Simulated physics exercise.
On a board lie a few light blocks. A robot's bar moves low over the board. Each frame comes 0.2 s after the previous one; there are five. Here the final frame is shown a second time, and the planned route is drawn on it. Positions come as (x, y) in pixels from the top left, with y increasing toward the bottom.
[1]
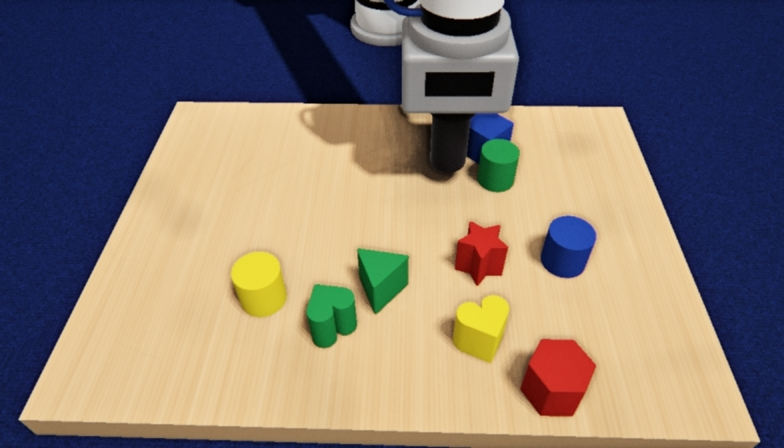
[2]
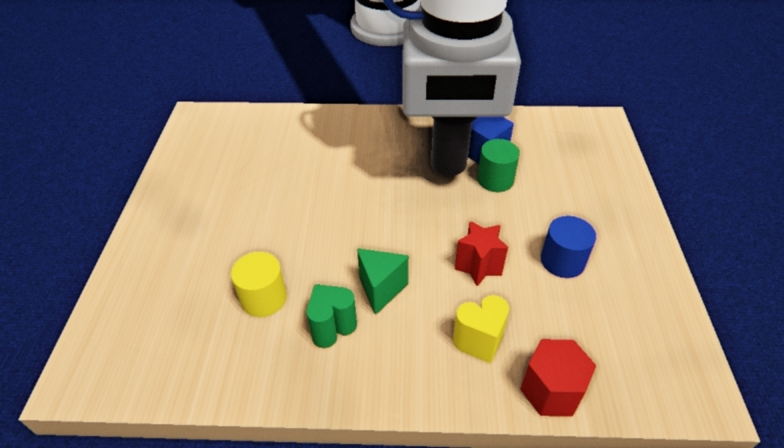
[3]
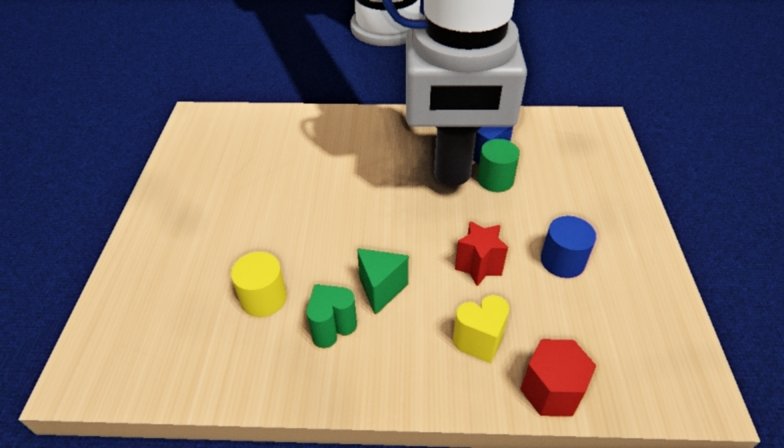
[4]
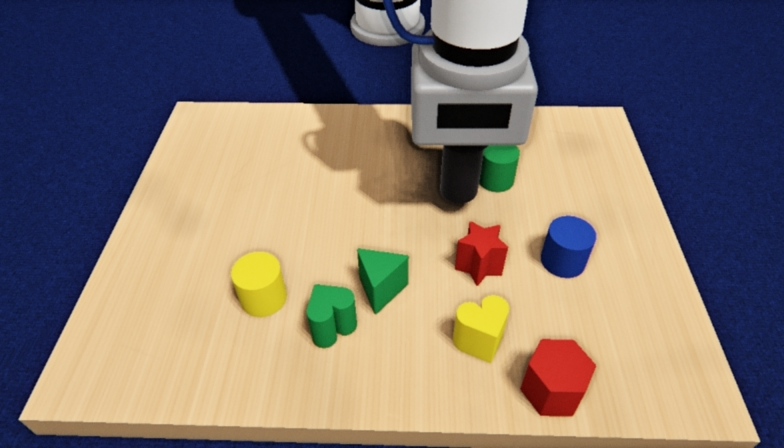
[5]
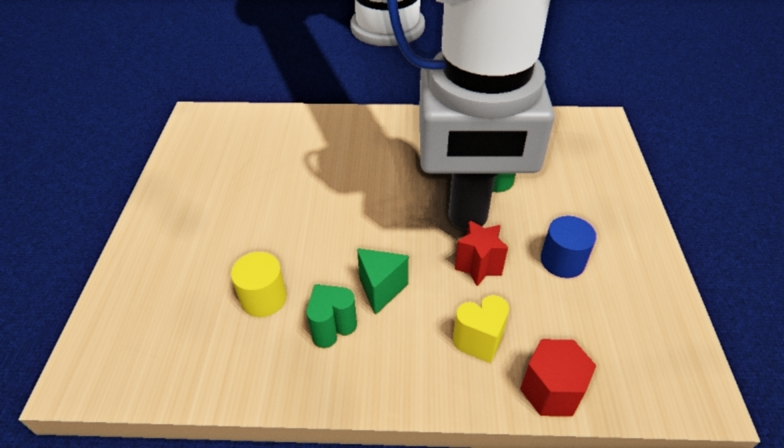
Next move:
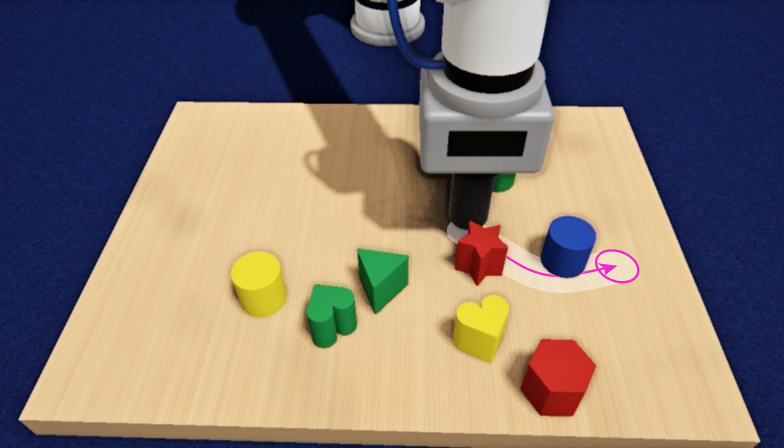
A robot arm lowered its dark bar toward the viewer and slightly right across a wooden board of colourful blocks, passing the green cylinder and coming up close behind the red star, while the blocks stayed still.
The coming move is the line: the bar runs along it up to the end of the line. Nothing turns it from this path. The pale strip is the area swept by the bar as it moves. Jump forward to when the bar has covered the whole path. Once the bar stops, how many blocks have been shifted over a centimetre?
By the end of the path, two blocks have moved more than about a centimetre.
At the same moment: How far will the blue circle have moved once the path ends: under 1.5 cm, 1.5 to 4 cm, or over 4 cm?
The answer is over 4 cm.
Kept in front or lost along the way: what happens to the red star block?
Slid away.
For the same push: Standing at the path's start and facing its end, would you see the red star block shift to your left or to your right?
The right-hand side.
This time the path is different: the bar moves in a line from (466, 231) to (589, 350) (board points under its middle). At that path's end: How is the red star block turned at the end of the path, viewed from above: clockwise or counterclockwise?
I'd predict that, seen from above, the red star block rotates clockwise.
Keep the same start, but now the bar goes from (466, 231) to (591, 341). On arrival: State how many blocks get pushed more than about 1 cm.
The push will move one block.
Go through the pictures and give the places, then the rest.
In the first frame, lower end of the bar (448, 162), tops of blocks, red star block (484, 238), green circle (501, 151), blue circle (573, 232).
In the second frame, bar (449, 166), blocks as before.
In the third frame, bar (452, 175), blocks as before.
In the fourth frame, bar (459, 192), blocks as before.
In the fifth frame, bar (468, 217), red star block (484, 238), green circle hidden, blue circle (573, 232).
The drawn path runs from (466, 231) via (510, 259) and (564, 276), ending at (617, 266).
The first path, step by step. One third of the way, bar (515, 246); red star block (492, 251), turned 40° clockwise.
Two thirds of the way, bar (571, 262); red star block (494, 252), turned 45° clockwise; blue circle (610, 229).
At the end, bar (623, 252); red star block (494, 252), turned 45° clockwise; green circle not moved; blue circle (648, 211).
